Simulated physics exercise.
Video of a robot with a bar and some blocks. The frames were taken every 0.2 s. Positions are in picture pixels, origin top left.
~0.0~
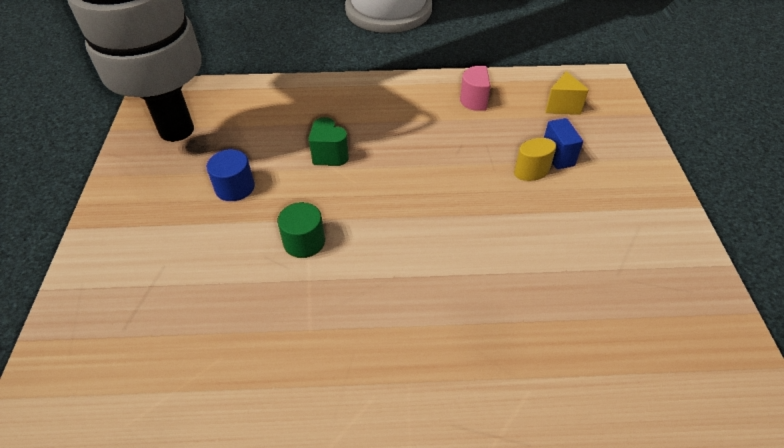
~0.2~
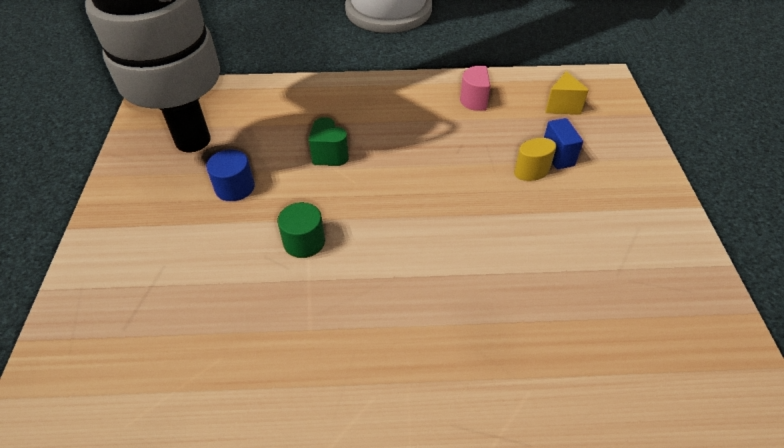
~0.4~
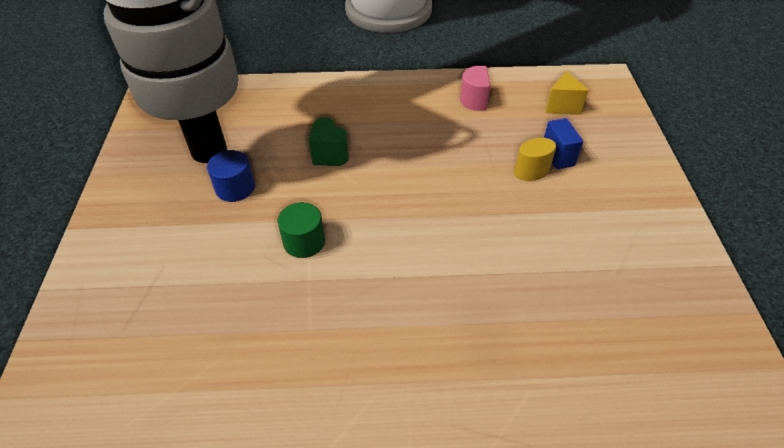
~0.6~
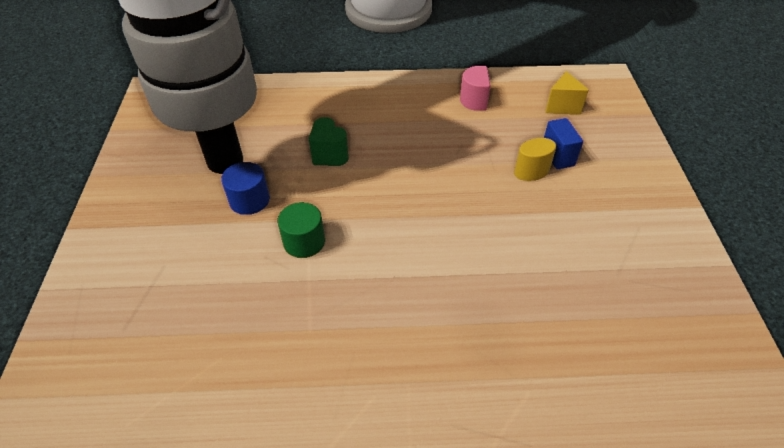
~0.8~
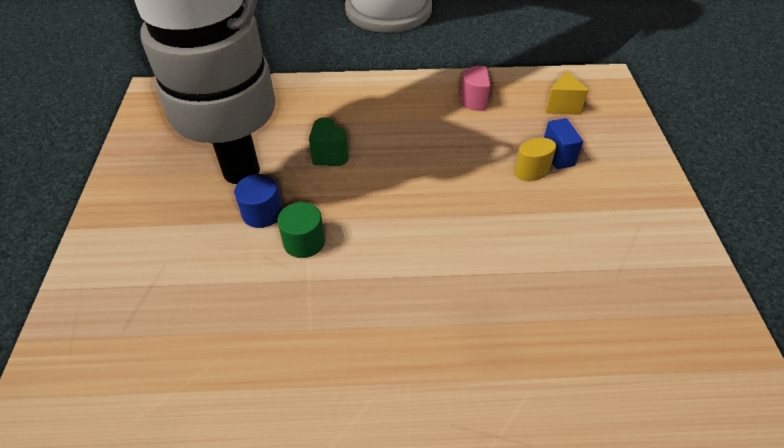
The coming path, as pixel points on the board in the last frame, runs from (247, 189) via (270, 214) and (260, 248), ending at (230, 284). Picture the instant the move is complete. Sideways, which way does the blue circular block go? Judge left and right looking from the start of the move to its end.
Answer: Leftward.
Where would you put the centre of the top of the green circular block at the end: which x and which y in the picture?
At pixel (324, 241).
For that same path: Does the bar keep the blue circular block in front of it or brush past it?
The block gets away.
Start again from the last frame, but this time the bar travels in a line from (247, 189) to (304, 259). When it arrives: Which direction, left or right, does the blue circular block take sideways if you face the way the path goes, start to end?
Answer: Right.
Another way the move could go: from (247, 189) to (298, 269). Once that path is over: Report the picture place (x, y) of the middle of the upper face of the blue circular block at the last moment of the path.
About (304, 279).
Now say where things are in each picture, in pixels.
Lower end of the bar (177, 131), tops of blocks, blue circular block (227, 162), green circular block (299, 217), green heart (326, 131), in the first frame.
Bar (193, 141), blocks as before, in the second frame.
Bar (210, 152), blocks as before, in the third frame.
Bar (226, 162), blue circular block (242, 175), in the fourth frame.
Bar (242, 172), blue circular block (256, 188), green circular block (299, 217), green heart (326, 131), in the fifth frame.
What follows on the original path. One third of the way, bar (267, 198); blue circular block (275, 220); green circular block (316, 232).
Two thirds of the way, bar (254, 233); blue circular block (276, 251); green circular block (324, 241).
At the end, bar (224, 268); blue circular block (274, 257); green circular block (324, 241); green heart not moved.
